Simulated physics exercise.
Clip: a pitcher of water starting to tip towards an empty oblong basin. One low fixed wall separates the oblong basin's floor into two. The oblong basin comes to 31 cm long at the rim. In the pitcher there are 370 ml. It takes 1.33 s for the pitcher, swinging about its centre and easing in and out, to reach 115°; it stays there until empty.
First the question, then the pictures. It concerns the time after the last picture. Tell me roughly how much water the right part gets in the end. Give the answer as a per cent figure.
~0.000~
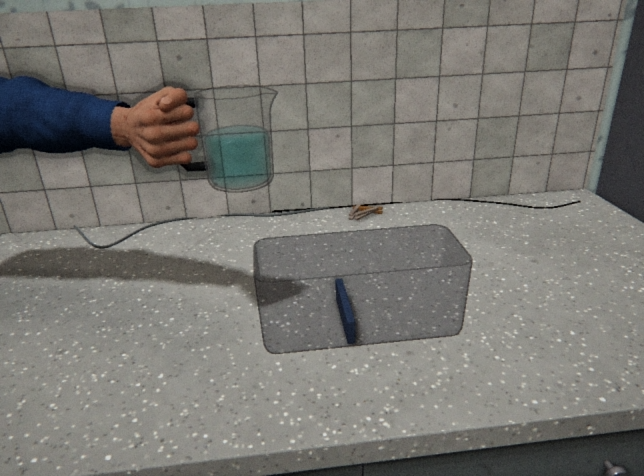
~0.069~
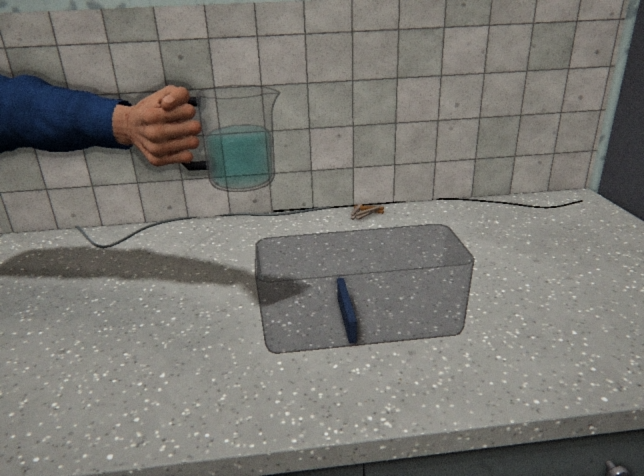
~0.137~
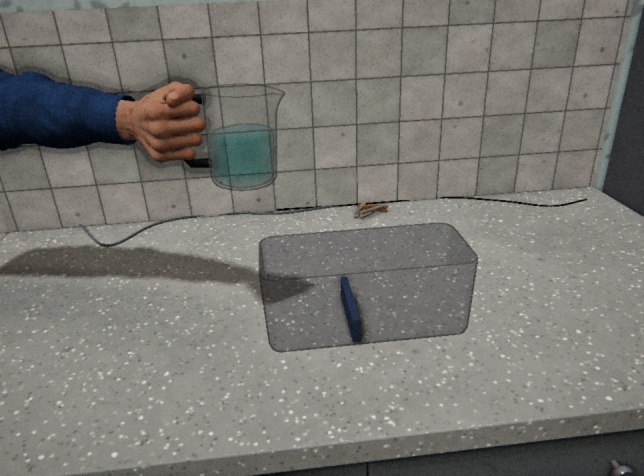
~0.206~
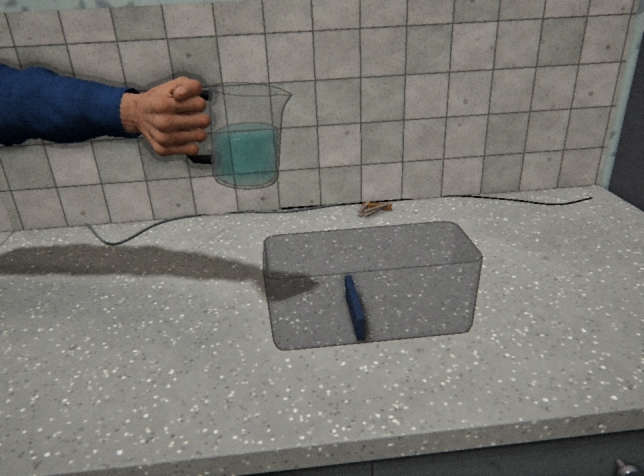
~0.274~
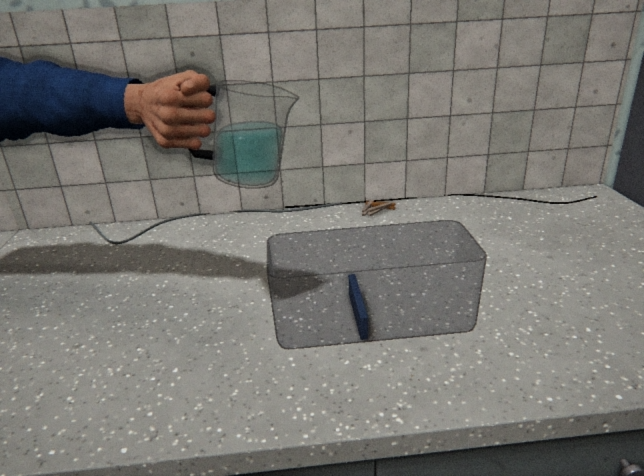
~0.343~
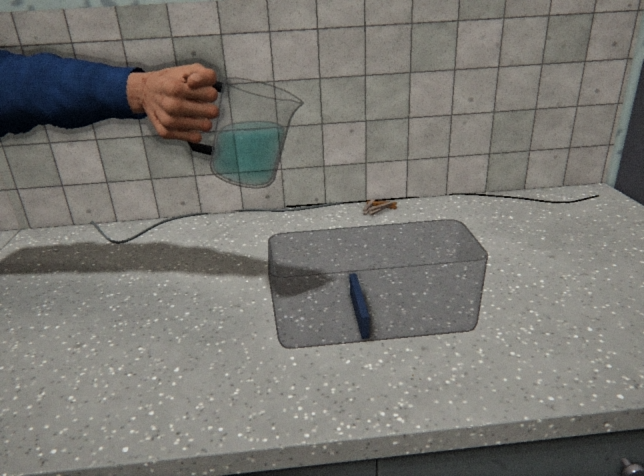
It gets about 52 per cent.
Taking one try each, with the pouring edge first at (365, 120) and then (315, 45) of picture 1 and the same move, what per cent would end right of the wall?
Try 1: 90 %; try 2: 85 %.
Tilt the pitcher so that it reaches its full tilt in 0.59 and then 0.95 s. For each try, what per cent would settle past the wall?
In order, 20 and 40 per cent.
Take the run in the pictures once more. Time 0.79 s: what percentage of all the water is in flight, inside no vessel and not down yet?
At that moment, about 7 percent.
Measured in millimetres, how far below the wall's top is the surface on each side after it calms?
For the left, around 30 mm; for the right, around 32 mm.
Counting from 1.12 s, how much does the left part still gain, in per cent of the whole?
Difference: Approx. 34 %.
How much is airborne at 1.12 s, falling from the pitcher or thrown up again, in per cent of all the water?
Estimate: Around 28 per cent.
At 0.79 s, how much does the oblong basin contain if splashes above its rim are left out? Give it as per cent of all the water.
Fraction in basin: Approx. 0%.
Then, 0.79 s in, the tilt is 74° and 93 per cent is still to pour, 0 is left of the wall and 0 right of it.
Then, 1.12 s in, the tilt is 108° and 25 per cent is still to pour, 13 is left of the wall and 34 right of it.
Then, 1.46 s in, the tilt is 115° and 0 per cent is still to pour, 47 is left of the wall and 51 right of it.
Then, 1.83 s in, the tilt is 115° and 0 per cent is still to pour, 47 is left of the wall and 52 right of it.
Finally, 47 per cent lies left of the wall, 52 right of it and 1 outside.
